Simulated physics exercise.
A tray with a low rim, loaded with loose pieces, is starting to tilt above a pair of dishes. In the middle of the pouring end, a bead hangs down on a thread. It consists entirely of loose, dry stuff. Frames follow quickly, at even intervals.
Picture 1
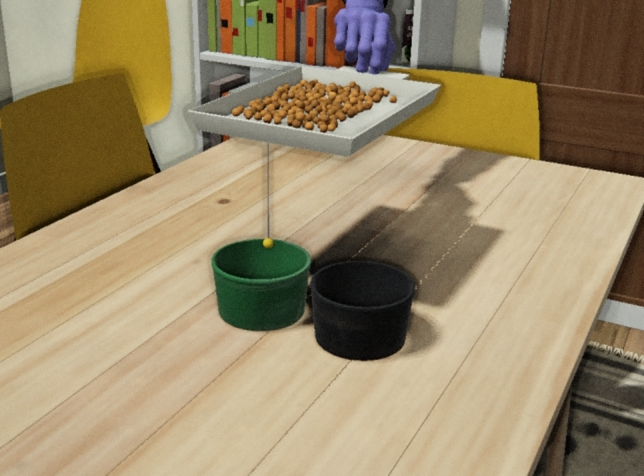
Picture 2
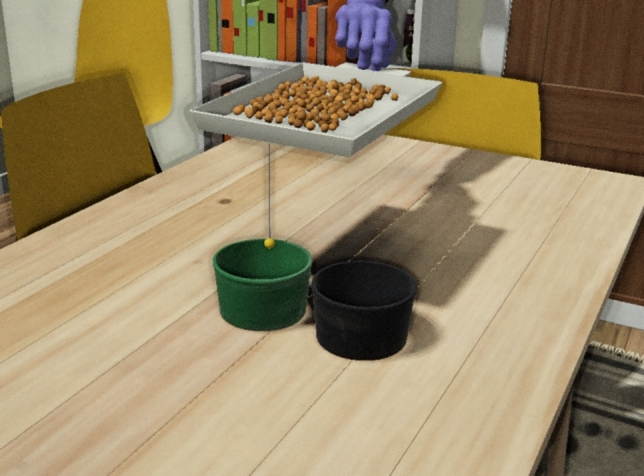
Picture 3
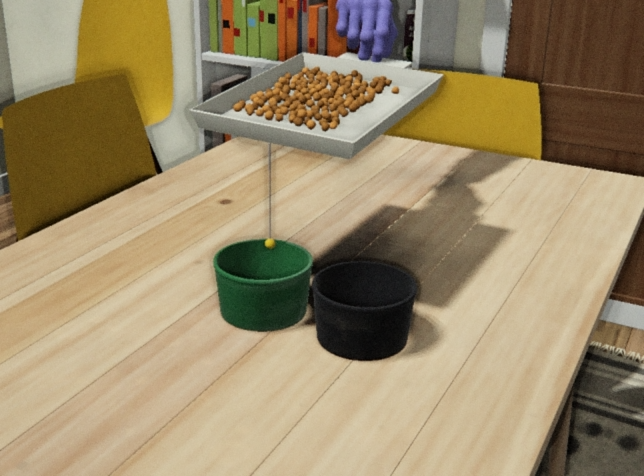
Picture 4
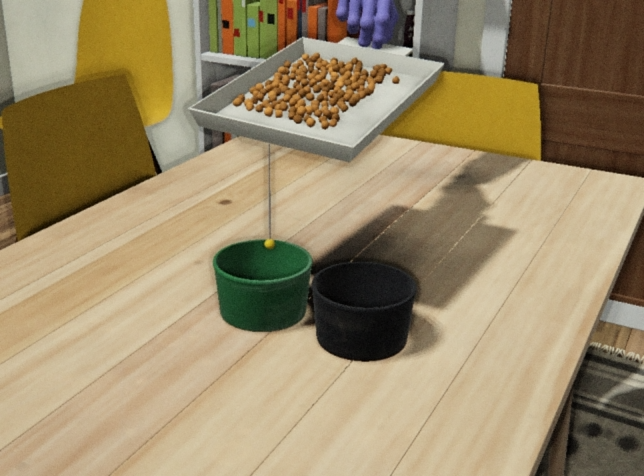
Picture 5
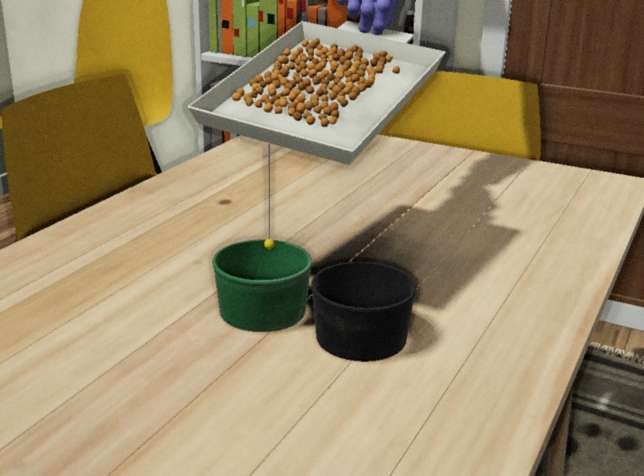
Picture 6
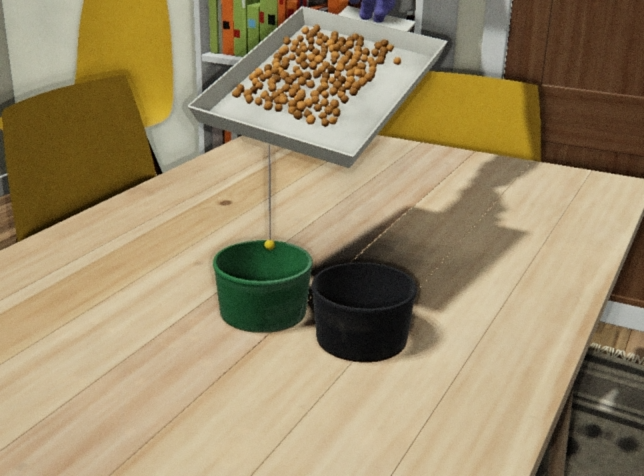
A pale gray low-rimmed tray of loose roasted chickpeas, with a purple hand at its far side, hangs over a light wooden table seen from slightly above by a still camera. Below it sit a green dish at left and a black dish at right, with yellow chairs behind and a yellow bead hanging on a thread. The tray's far side gradually rises while its near right corner dips slightly lowest.
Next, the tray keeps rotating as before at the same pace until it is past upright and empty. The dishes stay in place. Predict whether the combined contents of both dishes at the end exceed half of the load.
The combined contents exceed half.
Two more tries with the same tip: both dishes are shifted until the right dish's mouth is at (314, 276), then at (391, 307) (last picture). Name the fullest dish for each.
The first time it's the right member, the second time the left member.
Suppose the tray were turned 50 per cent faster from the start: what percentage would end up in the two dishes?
Roughly 60%.
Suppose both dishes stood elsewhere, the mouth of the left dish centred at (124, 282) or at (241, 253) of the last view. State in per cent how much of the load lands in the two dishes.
In order: 10 percent and 80 percent.
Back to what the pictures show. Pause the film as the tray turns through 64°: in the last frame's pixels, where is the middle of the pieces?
Load centre: Approx. (320, 138).
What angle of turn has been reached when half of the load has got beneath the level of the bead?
I'd say it is tilted about 110°.
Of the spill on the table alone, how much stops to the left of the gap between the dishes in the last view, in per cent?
Left portion: Around 80 %.
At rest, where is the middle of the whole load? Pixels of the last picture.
Somewhere close to (340, 333) in the last picture.
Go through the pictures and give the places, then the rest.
In the first frame, corners of the pouring end near (197, 110) and (349, 136), level; middle of the load near (315, 104), roasted chickpeas; left dish near (236, 299); right dish near (340, 327); bead on its thread near (268, 243).
In the second frame, corners of the pouring end near (198, 110) and (350, 136), level; middle of the load near (316, 103).
In the third frame, corners of the pouring end near (198, 109) and (350, 139), tipped barely, lowest at the right corner; middle of the load near (317, 97).
In the fourth frame, corners of the pouring end near (197, 107) and (350, 143), tipped a little, lowest at the right corner; middle of the load near (316, 89).
In the fifth frame, corners of the pouring end near (197, 105) and (349, 146), tipped a little, lowest at the right corner; middle of the load near (316, 81).
In the sixth frame, corners of the pouring end near (197, 105) and (350, 150), tipped clearly, lowest at the right corner; middle of the load near (317, 75); left dish near (238, 301); right dish near (342, 329).
Shortly afterwards, tray tipped steeply; all but a few on the tray; only a few in the right dish; a little in the air.
Next, tray tipped past a quarter turn; near half on the tray; near a quarter in the right dish; only a few in the left dish; a little outside both; a little in the air.
Some moments later, tray tipped past a quarter turn; near two thirds in the right dish; a little in the left dish; near a quarter outside both.
In the end, tray tipped past a quarter turn; near two thirds in the right dish; a little in the left dish; near a quarter outside both.
